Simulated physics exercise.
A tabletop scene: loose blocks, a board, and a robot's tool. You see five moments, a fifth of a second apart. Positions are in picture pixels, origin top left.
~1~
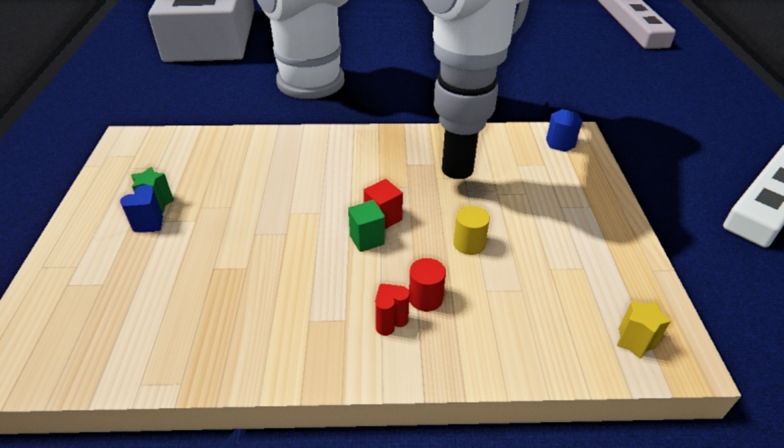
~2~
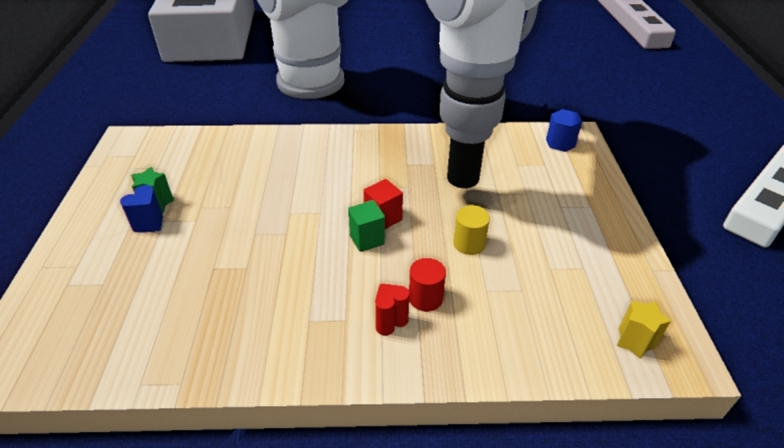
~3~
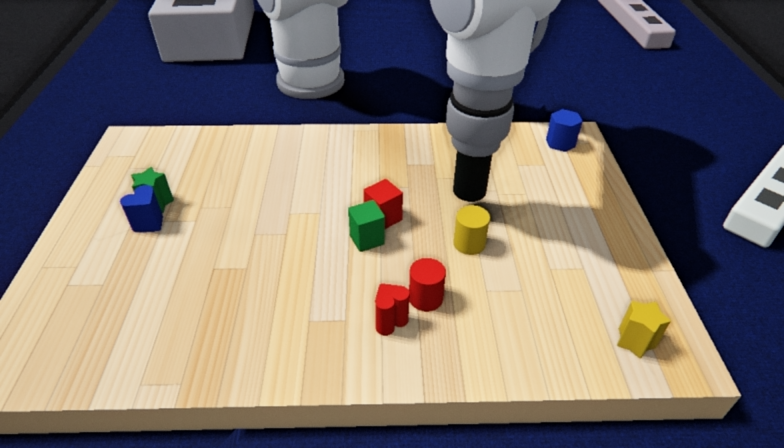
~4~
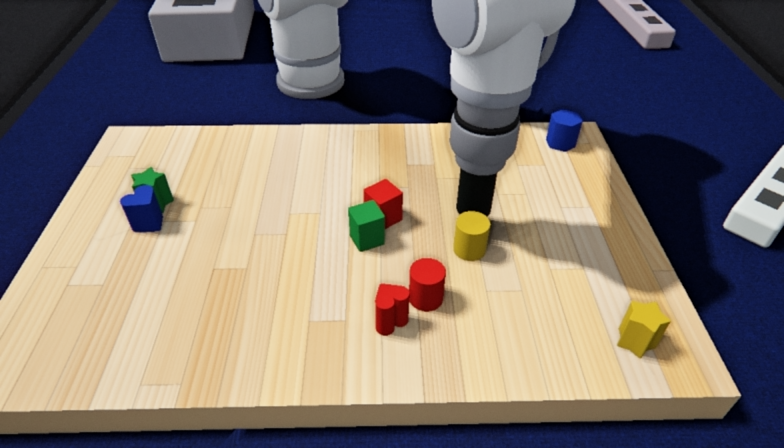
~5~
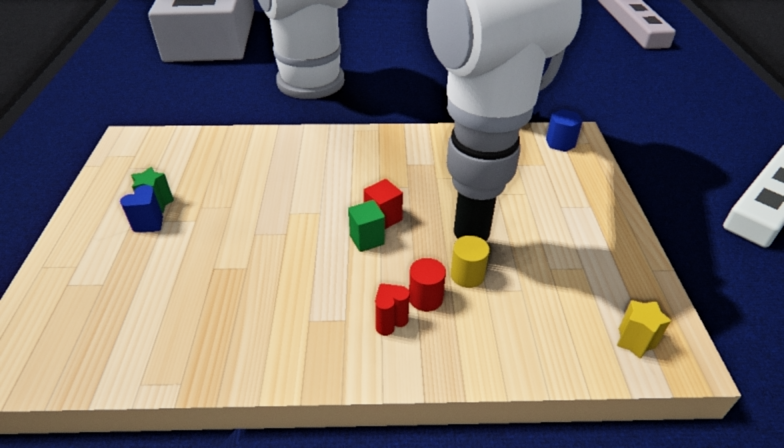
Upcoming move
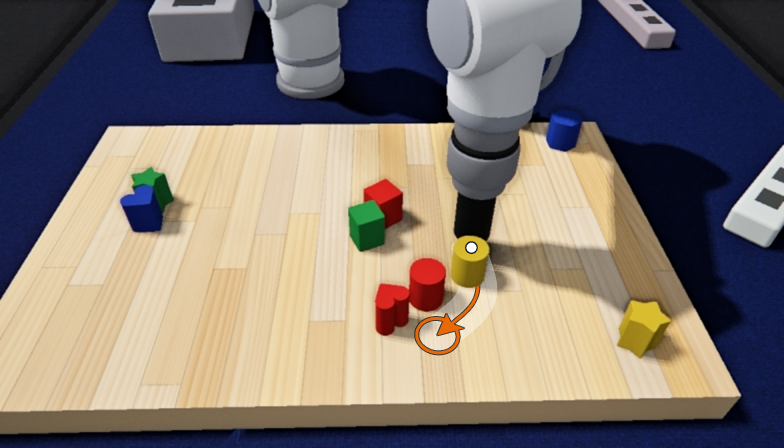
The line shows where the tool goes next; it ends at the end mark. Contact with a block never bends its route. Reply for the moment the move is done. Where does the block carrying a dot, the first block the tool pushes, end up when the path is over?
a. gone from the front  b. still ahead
My pick is b.
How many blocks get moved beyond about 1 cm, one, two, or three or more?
The number is one.
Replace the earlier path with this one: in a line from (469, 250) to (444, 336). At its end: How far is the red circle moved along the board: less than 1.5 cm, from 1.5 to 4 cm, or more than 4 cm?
It shifts by 1.5 to 4 cm.
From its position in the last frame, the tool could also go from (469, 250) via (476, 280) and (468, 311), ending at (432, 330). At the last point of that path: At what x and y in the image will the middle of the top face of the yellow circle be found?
Around (439, 337).
Path on the board, from (469, 250) through (477, 280) and (467, 310) to (437, 335); the dot is on the yellow circle.
What follows on the original path. One third of the way, tool at (480, 263); yellow circle at (471, 279).
Two thirds of the way, tool at (470, 293); yellow circle at (456, 311).
At the end, tool at (439, 318); red circle in place; yellow circle at (435, 342).
